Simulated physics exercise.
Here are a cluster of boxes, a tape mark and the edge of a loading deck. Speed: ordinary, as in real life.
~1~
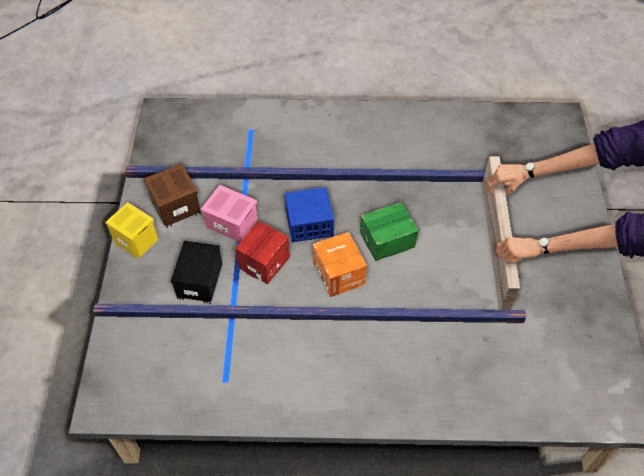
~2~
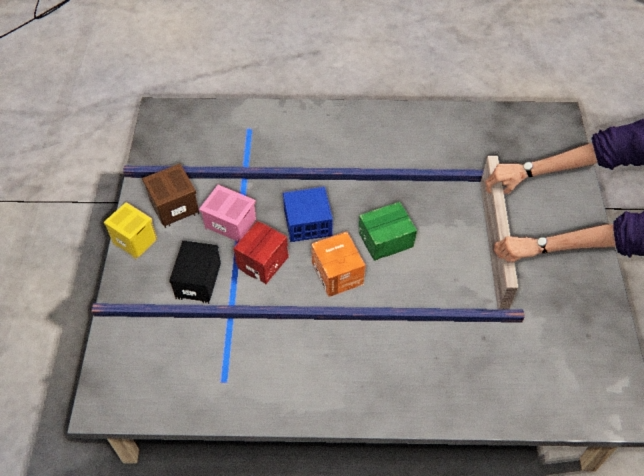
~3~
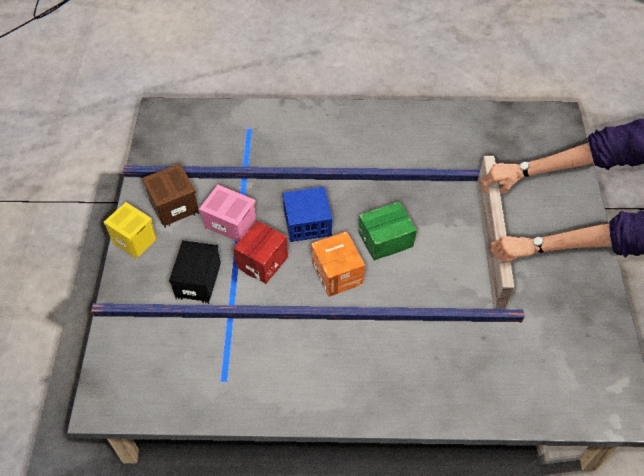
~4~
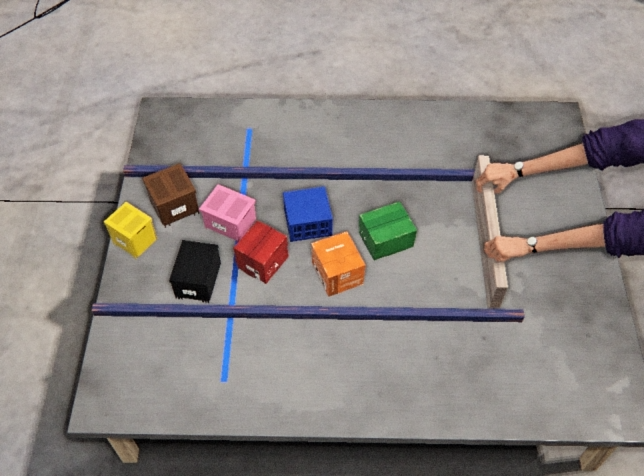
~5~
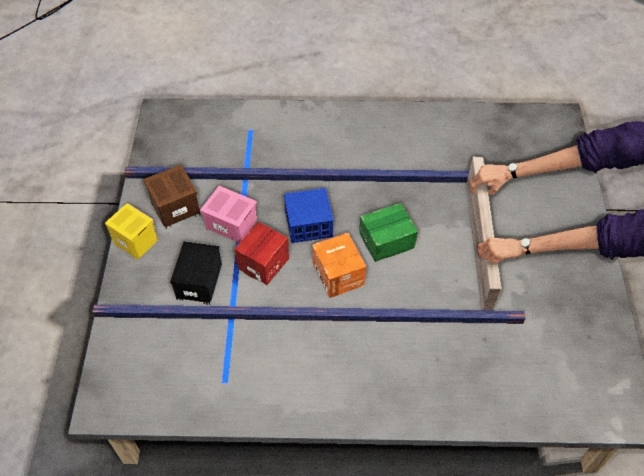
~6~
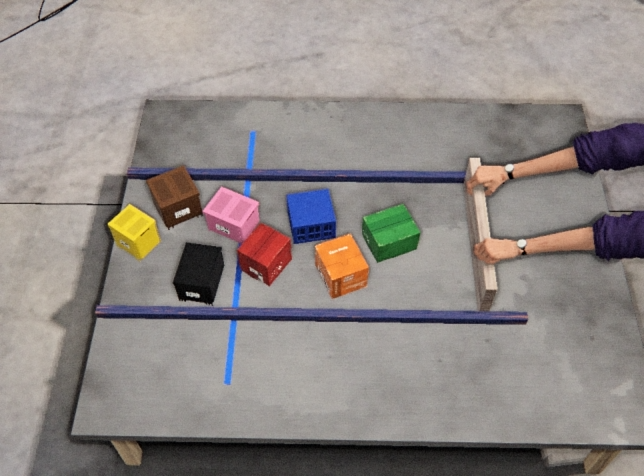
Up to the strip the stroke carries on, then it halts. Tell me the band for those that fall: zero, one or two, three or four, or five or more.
Only one or two are pushed off.
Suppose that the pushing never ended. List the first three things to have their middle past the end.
Listing earliest first, you get the yellow tote, the brown tote and the pink tote.
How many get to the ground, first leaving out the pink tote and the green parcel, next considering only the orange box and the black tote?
Well, the first time you'd get 0, and the next time 2.
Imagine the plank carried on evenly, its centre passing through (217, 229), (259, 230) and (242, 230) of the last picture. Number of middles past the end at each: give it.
Going through the three places, I get 3, 1 and 2.
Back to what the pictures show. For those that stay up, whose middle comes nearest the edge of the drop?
The foremost one is the pink tote.
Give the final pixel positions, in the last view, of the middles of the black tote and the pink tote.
Final spots - black tote (143, 278), pink tote (131, 228).
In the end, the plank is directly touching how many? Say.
2 of them.
A little later, none off yet; yellow tote at rest near (135, 234); brown tote at rest near (175, 198); black tote at rest near (200, 274).
Next, none off yet; yellow tote at rest near (135, 234); brown tote shifted a little near (165, 197); black tote at rest near (200, 274).
When it is over, the number that fall off is one or two; down, brown tote and yellow tote.
